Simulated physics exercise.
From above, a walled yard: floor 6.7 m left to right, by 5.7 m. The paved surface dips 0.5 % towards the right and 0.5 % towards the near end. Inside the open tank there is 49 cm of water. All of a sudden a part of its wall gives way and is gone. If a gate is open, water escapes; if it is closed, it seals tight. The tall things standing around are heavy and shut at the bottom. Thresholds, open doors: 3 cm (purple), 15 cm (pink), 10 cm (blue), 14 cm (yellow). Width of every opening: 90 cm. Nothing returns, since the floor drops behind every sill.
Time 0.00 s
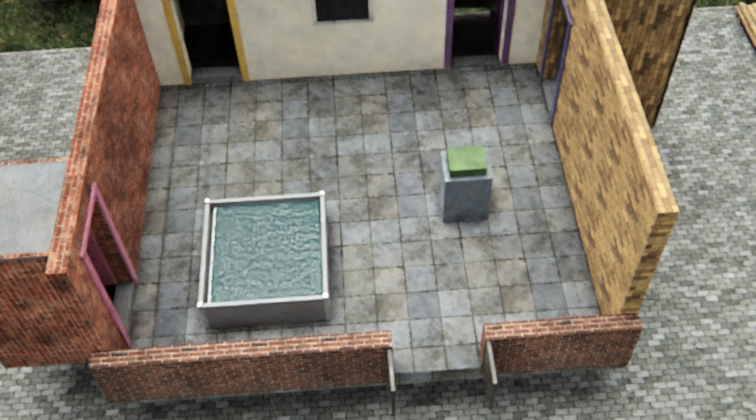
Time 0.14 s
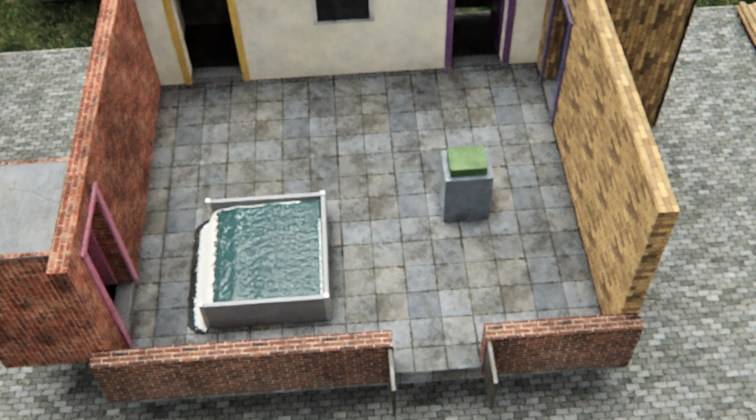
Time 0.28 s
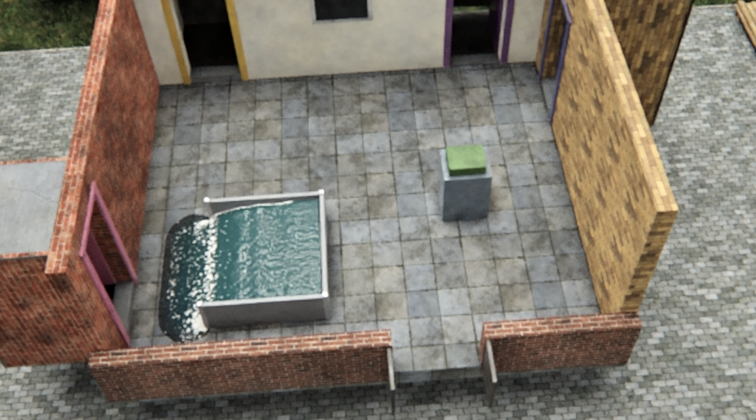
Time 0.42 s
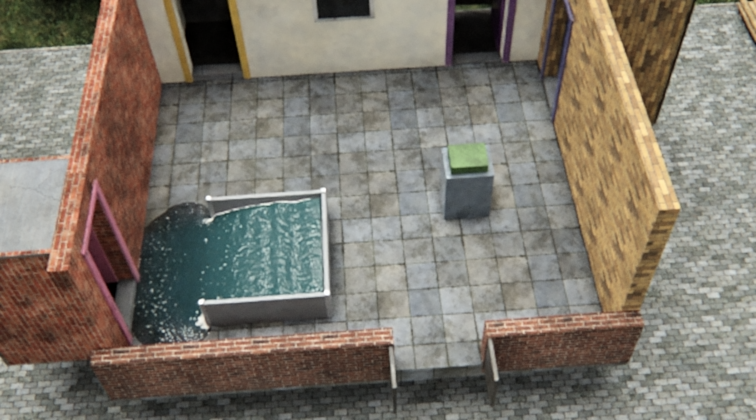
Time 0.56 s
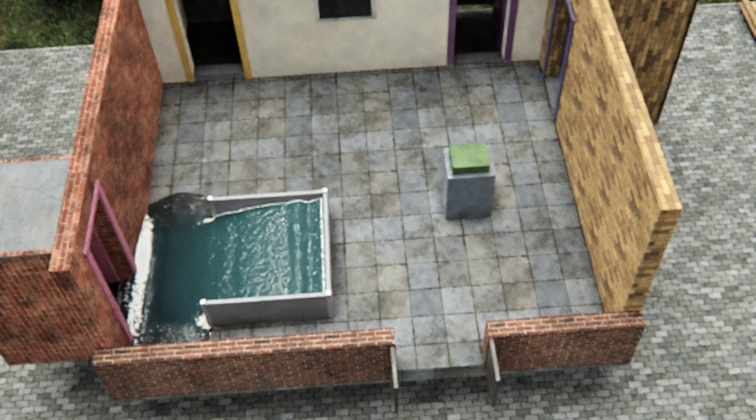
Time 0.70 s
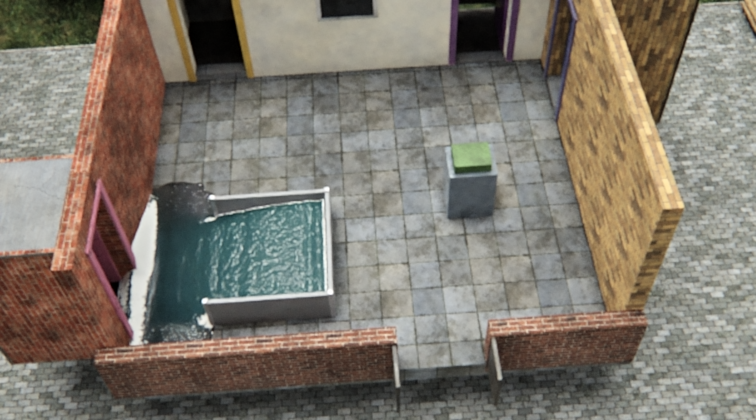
Water bursting from the left side of a square tank in a walled yard, spreading across paving to the pink-framed doorway.
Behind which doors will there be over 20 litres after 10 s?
One by one: Purple door: Within the limit, pink door: Past the limit, blue door: Within the limit, yellow door: Within the limit.
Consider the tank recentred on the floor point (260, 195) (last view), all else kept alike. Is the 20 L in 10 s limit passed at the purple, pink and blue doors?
Checking the limit: Purple is within it, pink is within it and blue is within it.
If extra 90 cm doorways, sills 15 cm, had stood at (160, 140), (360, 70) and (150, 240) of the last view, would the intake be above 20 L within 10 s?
Taking them in order, the first gets too little, the second too little and the third enough.
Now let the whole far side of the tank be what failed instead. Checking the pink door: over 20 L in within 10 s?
Then: Pink short of it.
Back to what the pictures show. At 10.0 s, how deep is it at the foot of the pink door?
6.0 cm or so.
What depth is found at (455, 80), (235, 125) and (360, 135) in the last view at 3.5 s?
Around 0 cm, 3 cm and 0 cm.
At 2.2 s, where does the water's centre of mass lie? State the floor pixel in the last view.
Pixel position near (209, 261).
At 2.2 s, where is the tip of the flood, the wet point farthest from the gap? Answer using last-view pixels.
I'd mark it close to (166, 84).
After 1.4 s water covers 10 % of the floor and is deepest (36 cm) near (131, 372); purple door not reached, pink door 32 cm at the sill, 54 L in, blue door not reached, yellow door not reached.
After 2.2 s water covers 25 % of the floor and is deepest (33 cm) near (131, 372); purple door not reached, pink door 25 cm at the sill, 110 L in, blue door not reached, yellow door 3 cm at the sill, 0 L in.
After 3.5 s water covers 40 % of the floor and is deepest (17 cm) near (131, 372); purple door not reached, pink door 15 cm at the sill, 134 L in, blue door not reached, yellow door 13 cm at the sill, 1 L in.
After 6.0 s water covers 70 % of the floor and is deepest (8 cm) near (603, 339); purple door 2 cm at the sill, 0 L in, pink door 6 cm at the sill, 135 L in, blue door not reached, yellow door 6 cm at the sill, 2 L in.
After 10.0 s water covers 85 % of the floor and is deepest (7 cm) near (157, 370); purple door 2 cm at the sill, 0 L in, pink door 6 cm at the sill, 135 L in, blue door 5 cm at the sill, 0 L in, yellow door 3 cm at the sill, 2 L in.
